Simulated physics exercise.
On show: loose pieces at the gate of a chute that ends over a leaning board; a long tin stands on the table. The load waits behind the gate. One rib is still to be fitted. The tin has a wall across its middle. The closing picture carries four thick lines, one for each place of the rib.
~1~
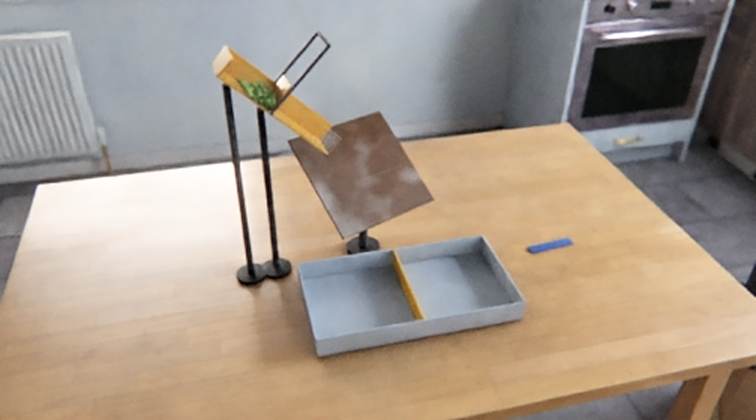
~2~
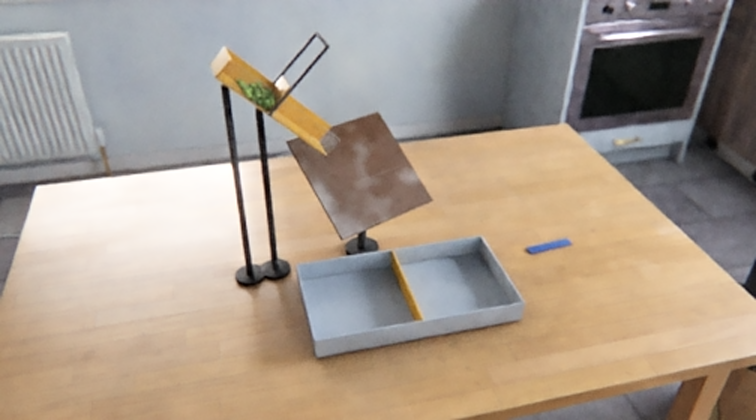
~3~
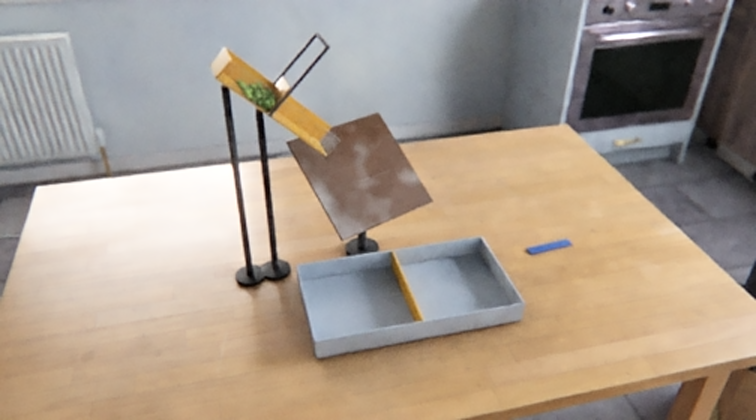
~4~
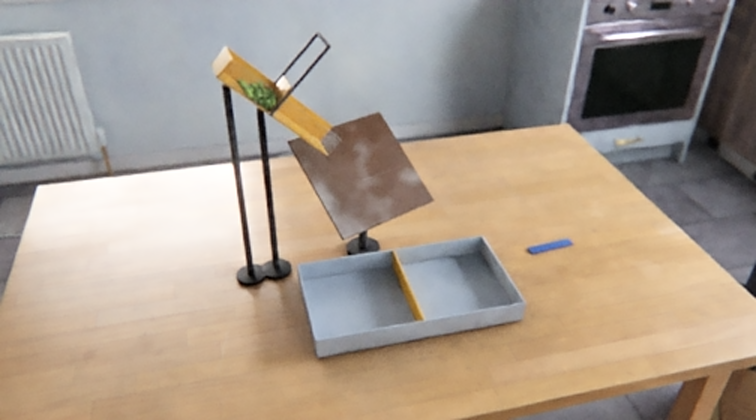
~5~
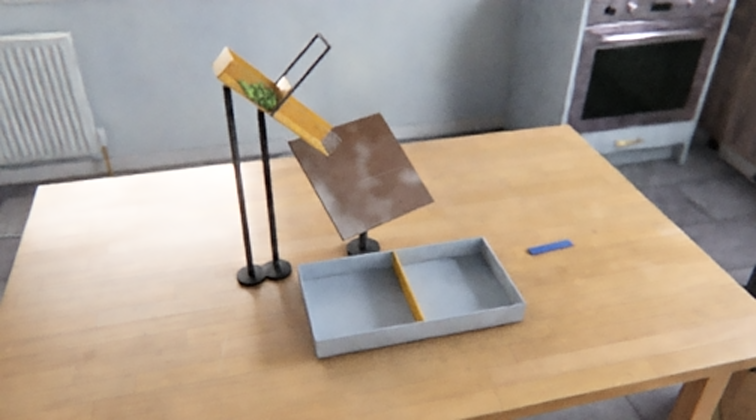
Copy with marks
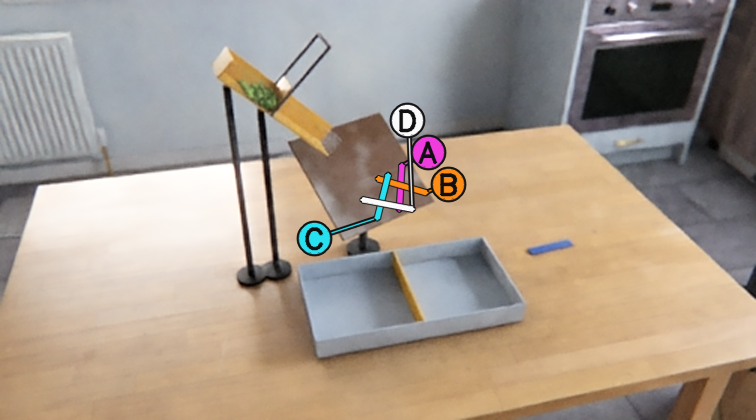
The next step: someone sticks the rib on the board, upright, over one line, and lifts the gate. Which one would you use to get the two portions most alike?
The answer is line A.
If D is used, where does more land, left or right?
More lands on the right.
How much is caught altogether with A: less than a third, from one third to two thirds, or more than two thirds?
More than two thirds.
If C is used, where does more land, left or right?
More lands on the left.
On the marked copy, line A from (401, 165) to (399, 209); line B from (378, 178) to (425, 192); line C from (388, 175) to (377, 217); line D from (363, 199) to (412, 209).
For line A, of what is caught, roughly half in the left half, roughly half in the right.
For line B, of what is caught, about a tenth in the left half, the larger part in the right.
For line C, of what is caught, the larger part in the left half, about a tenth in the right.
For line D, of what is caught, just a few in the left half, almost all in the right.
